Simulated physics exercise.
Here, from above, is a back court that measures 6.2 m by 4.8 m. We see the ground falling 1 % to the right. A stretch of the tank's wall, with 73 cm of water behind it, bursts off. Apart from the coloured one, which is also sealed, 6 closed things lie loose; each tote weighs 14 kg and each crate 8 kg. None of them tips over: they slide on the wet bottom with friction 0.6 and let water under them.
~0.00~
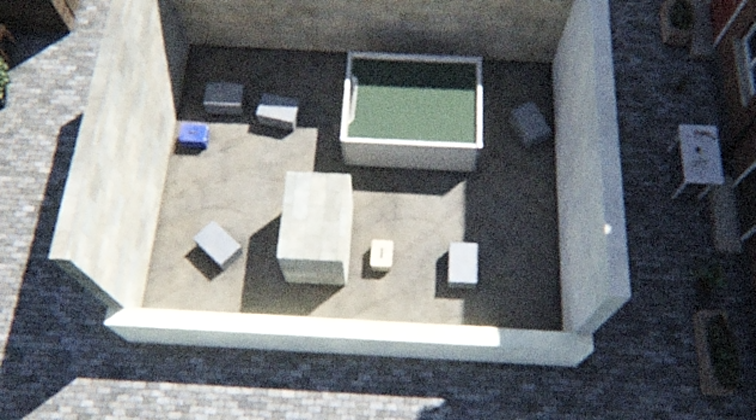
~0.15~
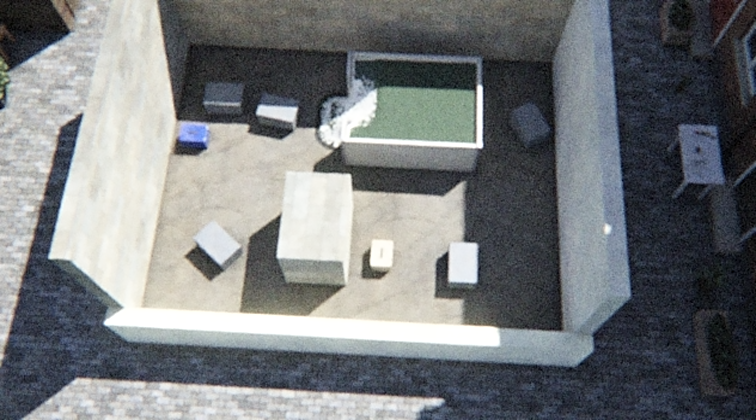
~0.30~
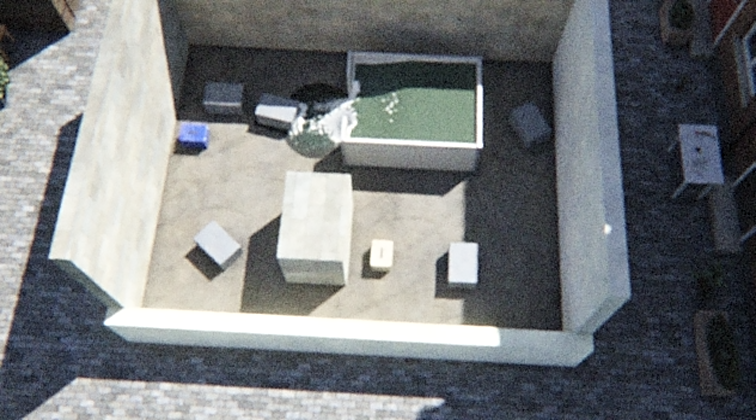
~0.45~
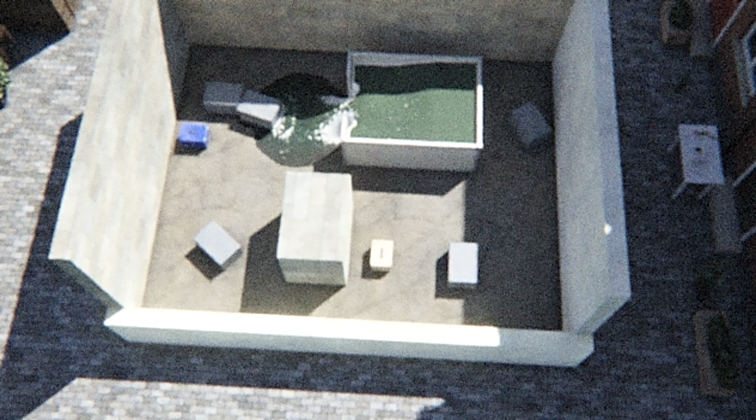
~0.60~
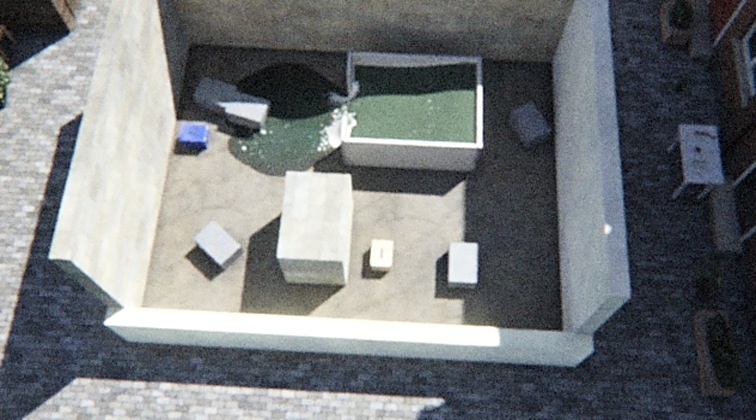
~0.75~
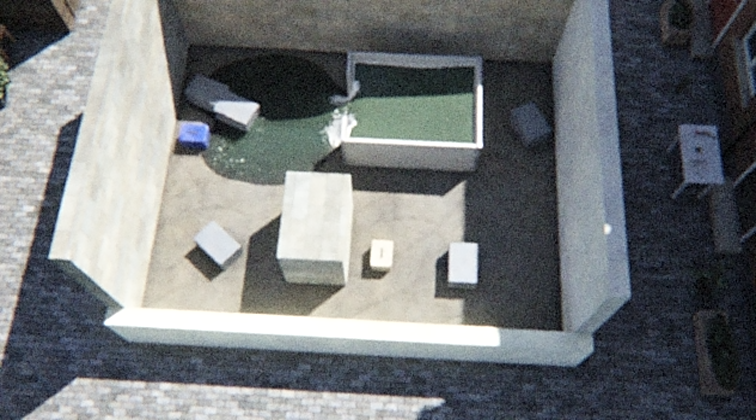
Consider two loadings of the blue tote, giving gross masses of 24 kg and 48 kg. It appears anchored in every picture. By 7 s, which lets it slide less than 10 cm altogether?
The answer is that only the 48 kg loading works.
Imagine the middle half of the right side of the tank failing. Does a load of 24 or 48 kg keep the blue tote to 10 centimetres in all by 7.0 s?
So the lighter choice.
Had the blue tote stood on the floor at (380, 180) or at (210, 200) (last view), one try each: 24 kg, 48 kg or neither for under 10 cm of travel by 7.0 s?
Respectively, first option suffices; second option only.
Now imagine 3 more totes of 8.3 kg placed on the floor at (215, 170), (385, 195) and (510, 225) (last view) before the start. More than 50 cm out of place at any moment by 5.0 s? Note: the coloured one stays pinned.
Each in turn: Further than that, not that far, not that far.
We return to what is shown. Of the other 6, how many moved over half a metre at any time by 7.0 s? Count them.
The answer here is 4.
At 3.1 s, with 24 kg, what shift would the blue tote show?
I'd put it at about 100 cm.
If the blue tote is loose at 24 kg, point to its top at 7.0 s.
Somewhere about (177, 244).
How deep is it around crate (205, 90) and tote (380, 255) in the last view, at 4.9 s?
Roughly 17 and 1 cm.
After 1.4 s the blue tote would be 6 cm from its start with 24 kg and 0 cm from its start with 48 kg; 8 cm of water round it then.
After 3.1 s the blue tote would be 106 cm from its start with 24 kg and 0 cm from its start with 48 kg; 17 cm of water round it then.
After 4.9 s the blue tote would be 183 cm from its start with 24 kg and 0 cm from its start with 48 kg; 12 cm of water round it then.
After 7.0 s the blue tote would be 189 cm from its start with 24 kg and 0 cm from its start with 48 kg; 10 cm of water round it then.
